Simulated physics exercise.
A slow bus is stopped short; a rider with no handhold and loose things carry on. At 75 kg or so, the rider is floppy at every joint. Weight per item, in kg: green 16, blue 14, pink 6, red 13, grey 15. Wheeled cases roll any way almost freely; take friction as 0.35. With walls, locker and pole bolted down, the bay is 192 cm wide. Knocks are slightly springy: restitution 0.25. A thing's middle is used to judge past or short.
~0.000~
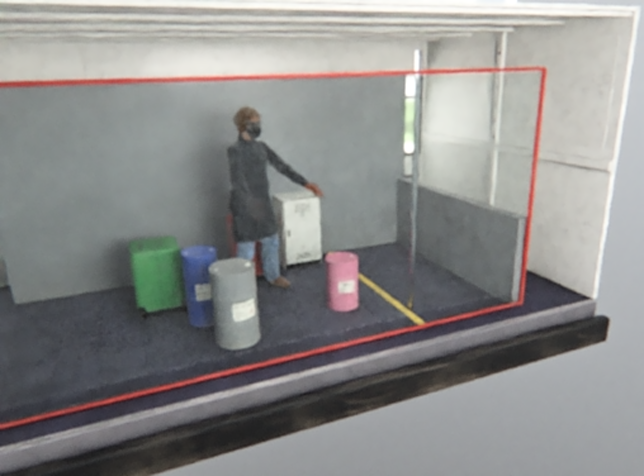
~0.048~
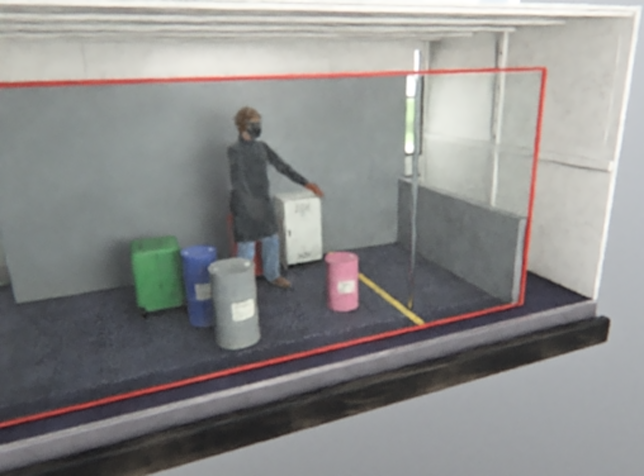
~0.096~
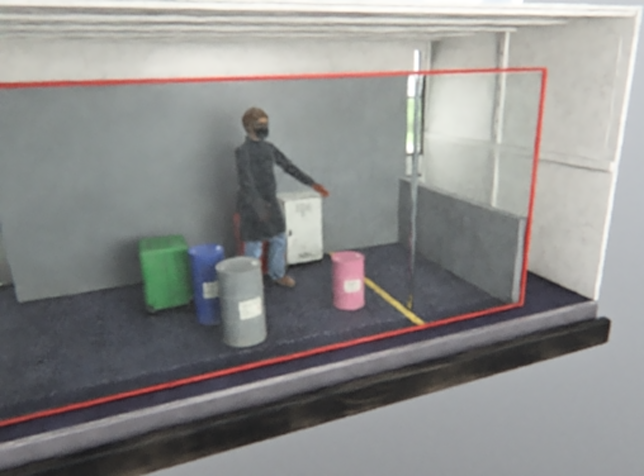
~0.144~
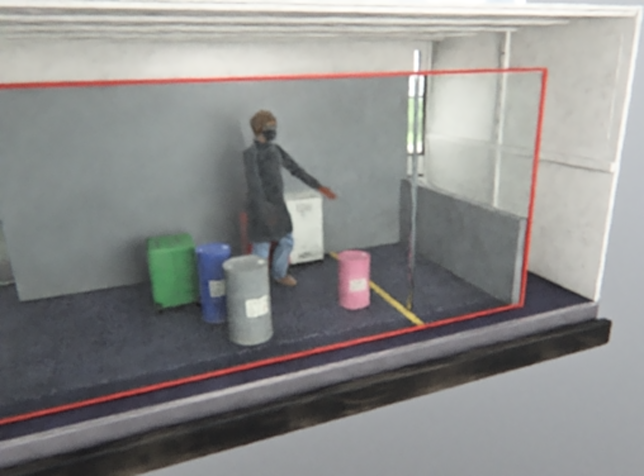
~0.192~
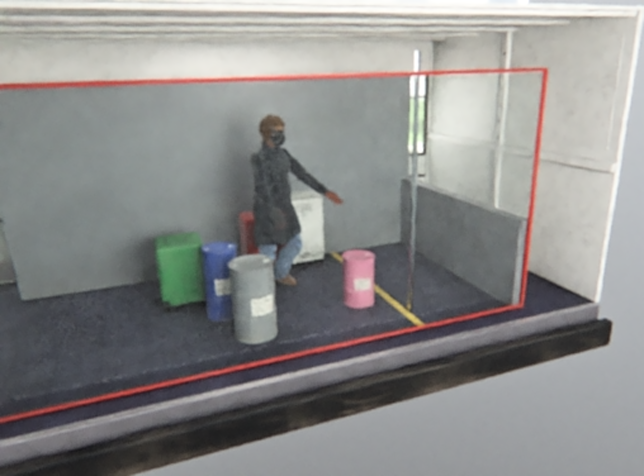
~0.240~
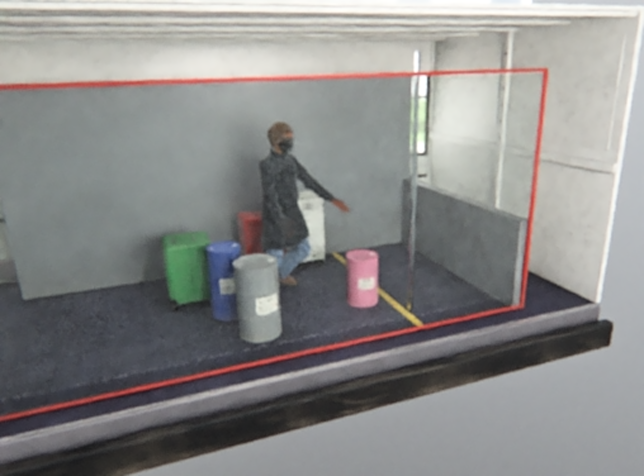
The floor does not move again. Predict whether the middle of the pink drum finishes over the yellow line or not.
Not over it.
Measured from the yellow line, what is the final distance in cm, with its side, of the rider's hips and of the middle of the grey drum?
Rider's hips 0 short, grey drum 110 short.
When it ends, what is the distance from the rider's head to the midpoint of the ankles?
I'd put it at roughly 90 centimetres.
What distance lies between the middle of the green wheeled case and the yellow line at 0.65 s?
Measured short of the mark: Approx. 125 cm.
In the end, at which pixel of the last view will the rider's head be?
Near (399, 263).
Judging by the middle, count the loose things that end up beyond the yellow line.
Total: 0.
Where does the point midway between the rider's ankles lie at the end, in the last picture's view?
Close to pixel (306, 272).
After 0.40 s the pink drum is 16 cm short of the yellow line, tilted 0°, near (369, 277) in the last picture's view; the grey drum 113 cm short of the yellow line, tilted 0°.
After 0.65 s the pink drum is 16 cm short of the yellow line, tilted 0°, near (369, 277) in the last picture's view; the grey drum 113 cm short of the yellow line, tilted 0°.
After 1.05 s the pink drum is 16 cm short of the yellow line, tilted 0°, near (369, 277) in the last picture's view.
When all is still (2.2 s), green wheeled case stops short of the yellow line; blue drum stops short of the yellow line; pink drum stops short of the yellow line; red wheeled case stops short of the yellow line; grey drum stops short of the yellow line; rider's head crosses the yellow line.
